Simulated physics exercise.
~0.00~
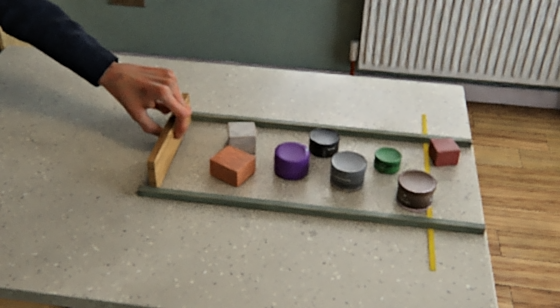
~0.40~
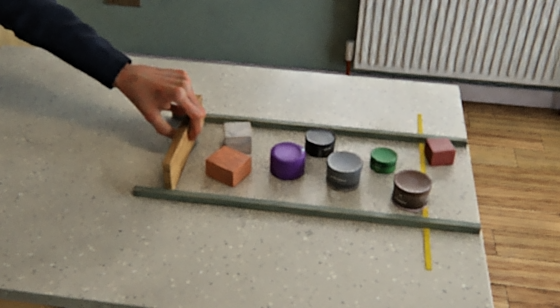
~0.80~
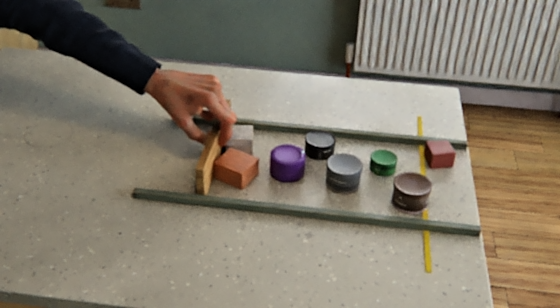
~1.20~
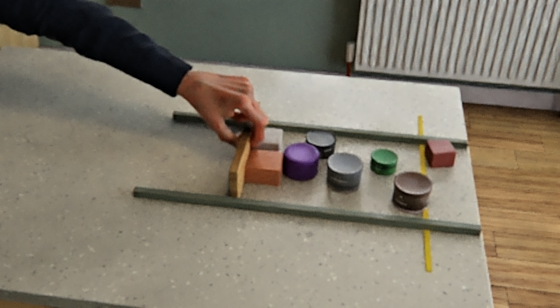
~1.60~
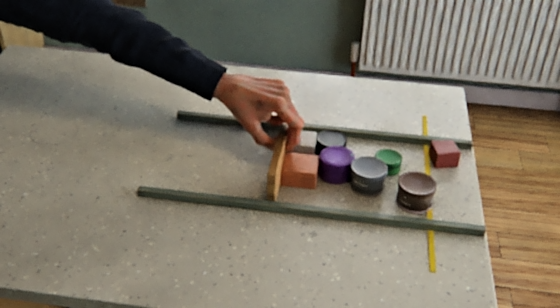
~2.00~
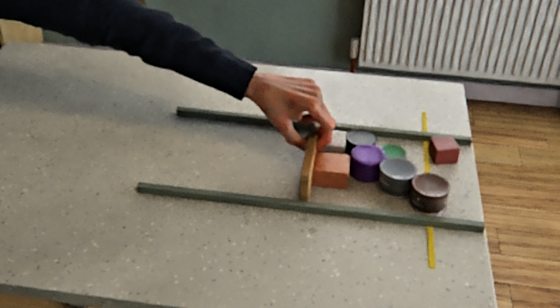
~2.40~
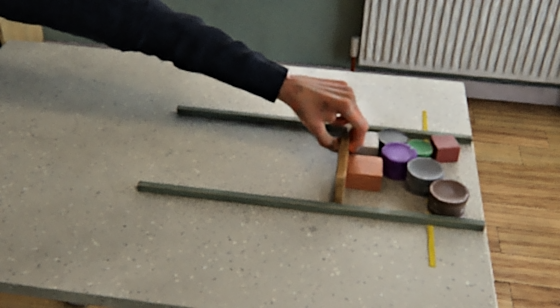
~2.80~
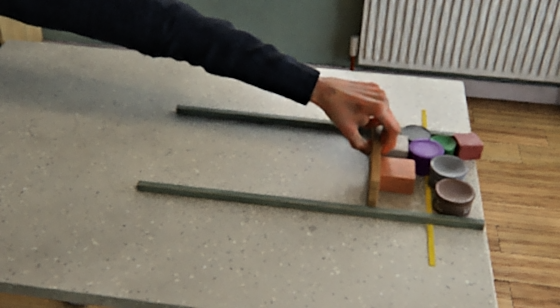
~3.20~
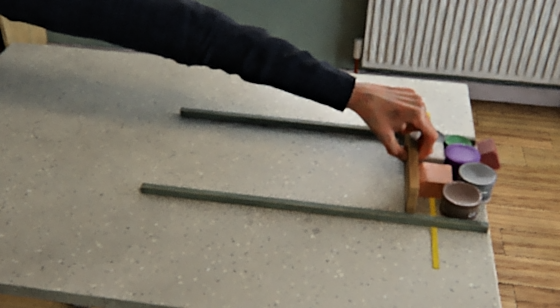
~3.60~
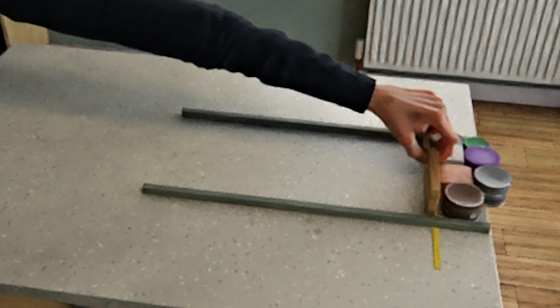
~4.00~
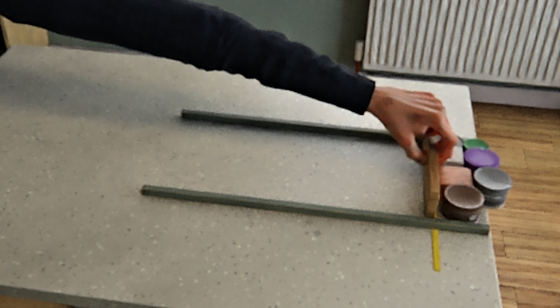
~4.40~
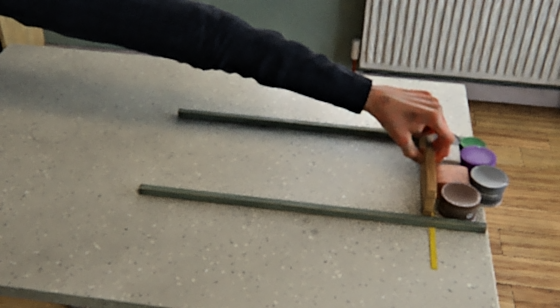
The clip shows a hand sliding an upright wooden board rightward between two rails, gathering blocks and round containers and pushing them toward the table's edge. The board stops near the yellow tape, with the red block gone from view and the remaining visible items crowded at the edge.
